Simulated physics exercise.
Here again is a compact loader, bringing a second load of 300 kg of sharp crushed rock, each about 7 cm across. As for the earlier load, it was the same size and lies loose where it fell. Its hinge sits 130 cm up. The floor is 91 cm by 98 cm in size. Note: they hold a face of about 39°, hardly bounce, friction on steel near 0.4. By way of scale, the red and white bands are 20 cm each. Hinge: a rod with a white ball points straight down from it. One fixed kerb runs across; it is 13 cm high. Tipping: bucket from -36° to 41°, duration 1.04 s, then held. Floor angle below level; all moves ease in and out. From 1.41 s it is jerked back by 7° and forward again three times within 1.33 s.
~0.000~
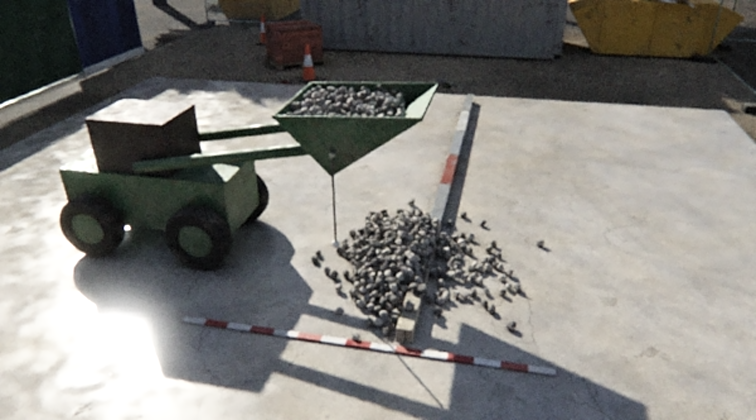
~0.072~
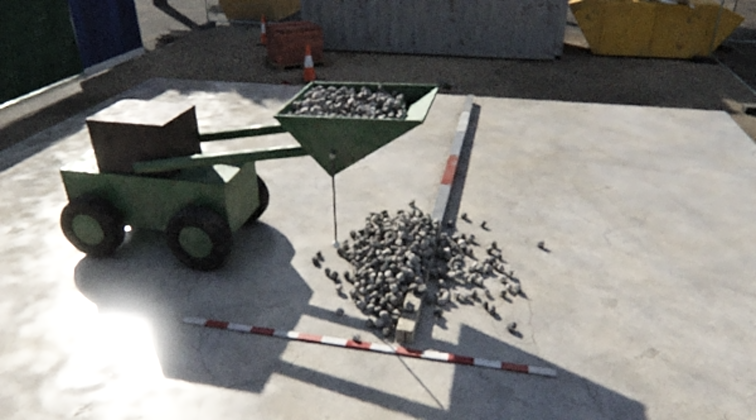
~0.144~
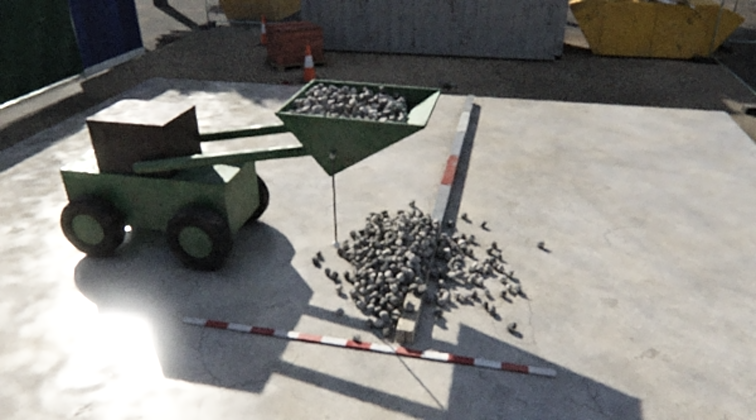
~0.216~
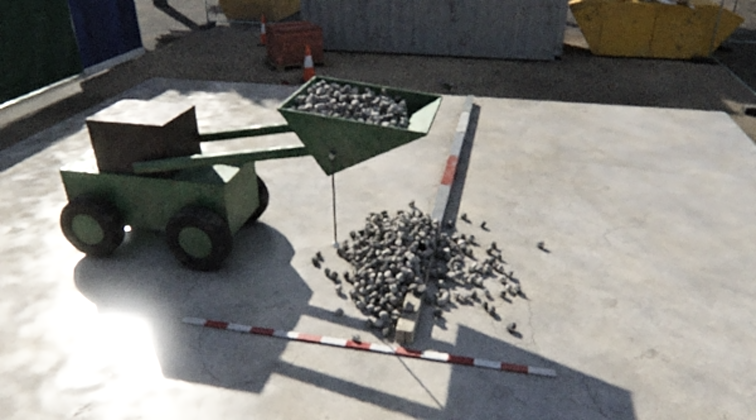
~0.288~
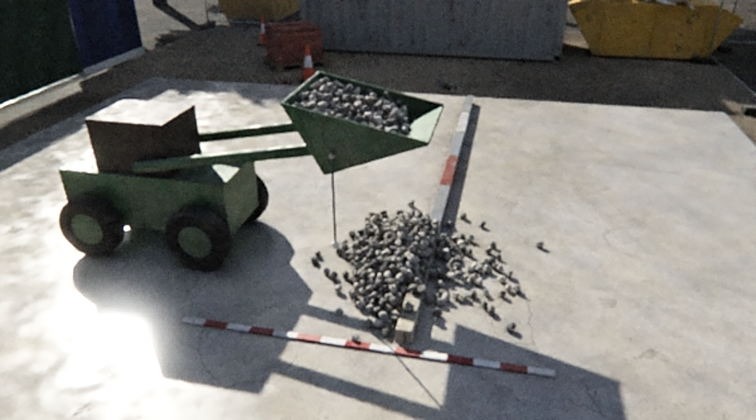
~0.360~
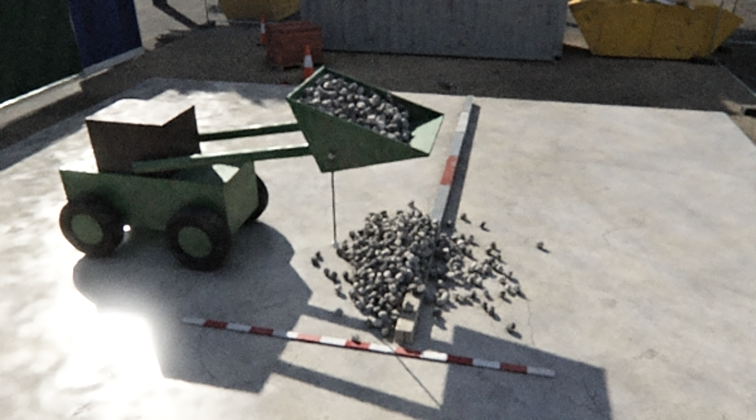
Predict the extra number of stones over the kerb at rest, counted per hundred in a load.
About 94 more per hundred stones.
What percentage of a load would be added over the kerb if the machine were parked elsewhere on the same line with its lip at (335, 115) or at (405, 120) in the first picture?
Near 5 in a hundred, then near 75 in a hundred.
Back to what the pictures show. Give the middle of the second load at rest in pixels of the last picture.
Centre at roughly (467, 265).
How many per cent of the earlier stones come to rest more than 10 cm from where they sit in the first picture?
5 %.
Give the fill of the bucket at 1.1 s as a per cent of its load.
Close to 75 per cent of the load.
After 0.8 s the floor is at 29°; in per cent of one load, 100 in the bucket, 88 on this side of the kerb, 12 over the kerb; the foremost stones are at (512, 282).
After 1.1 s the floor is at 41°; in per cent of one load, 74 in the bucket, 112 on this side of the kerb, 14 over the kerb; the foremost stones are at (512, 282).
After 3.2 s the floor is at 41°; in per cent of one load, 0 in the bucket, 94 on this side of the kerb, 106 over the kerb; the foremost stones are at (582, 290).
After 5.7 s the floor is at 41°; in per cent of one load, 0 in the bucket, 94 on this side of the kerb, 106 over the kerb; the foremost stones are at (582, 290). Net gain over the kerb, 94.
